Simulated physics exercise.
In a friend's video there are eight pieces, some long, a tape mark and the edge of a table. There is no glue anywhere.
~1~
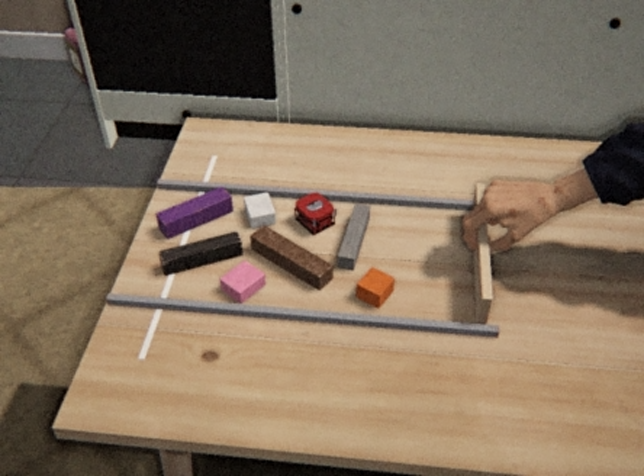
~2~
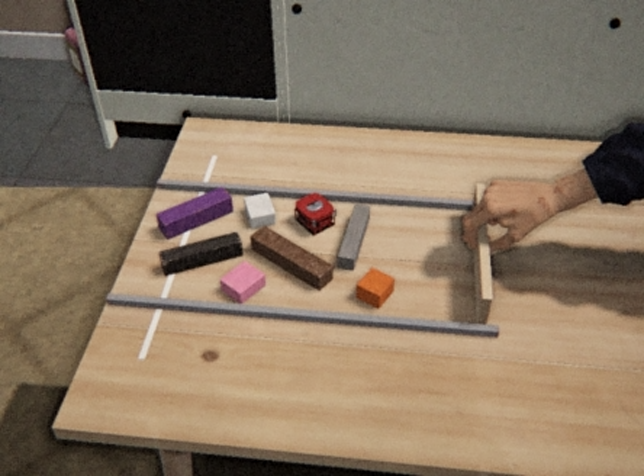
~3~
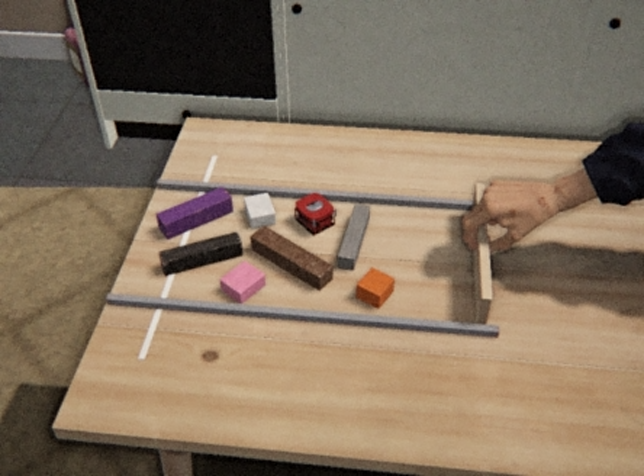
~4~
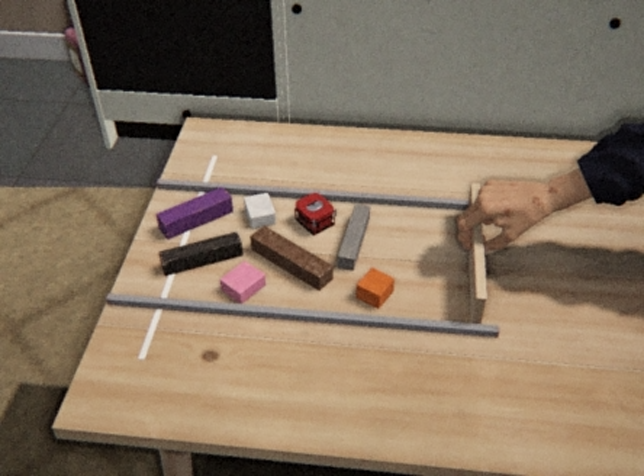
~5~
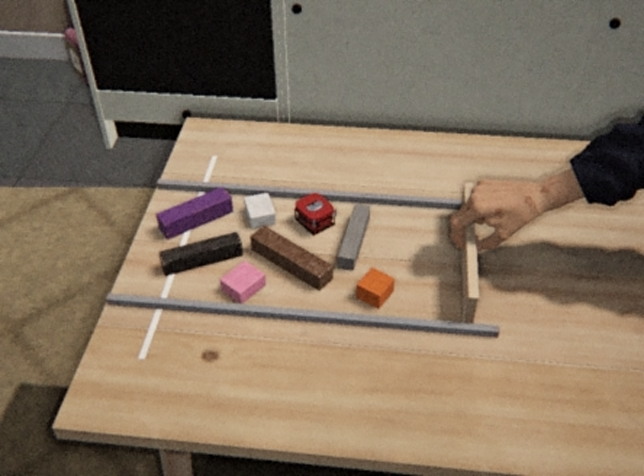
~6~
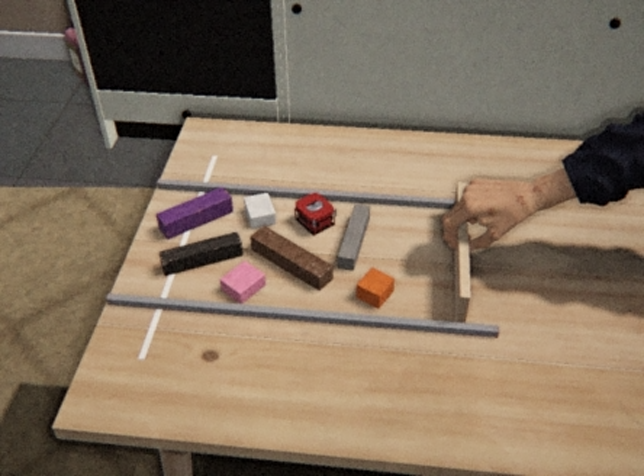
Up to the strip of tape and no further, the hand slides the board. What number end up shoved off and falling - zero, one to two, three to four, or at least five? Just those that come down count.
Looks like three or four of them go over the edge, I'd say.
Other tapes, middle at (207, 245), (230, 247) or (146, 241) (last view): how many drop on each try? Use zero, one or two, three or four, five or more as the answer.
In order of the places: One or two; no fall at all; five or more.
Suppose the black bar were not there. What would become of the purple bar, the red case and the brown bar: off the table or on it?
Purple bar: Is gone; red case: Is still there; brown bar: Is still there.
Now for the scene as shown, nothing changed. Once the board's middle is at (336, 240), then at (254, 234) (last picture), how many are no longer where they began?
Respectively 4 and 8.
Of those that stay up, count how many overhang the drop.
The total would be 1.
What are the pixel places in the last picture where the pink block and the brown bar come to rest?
Looks like one lands around (119, 277), and the other around (156, 237).
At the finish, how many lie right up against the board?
Result: 2 in all.
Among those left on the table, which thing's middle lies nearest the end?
The one out in front is the pink block.
Soon after, none off yet; purple bar at rest near (195, 213); black bar at rest near (201, 254); white block at rest near (260, 211).
In the end, the number that fall off is three or four; gone, white block, black bar and purple bar.
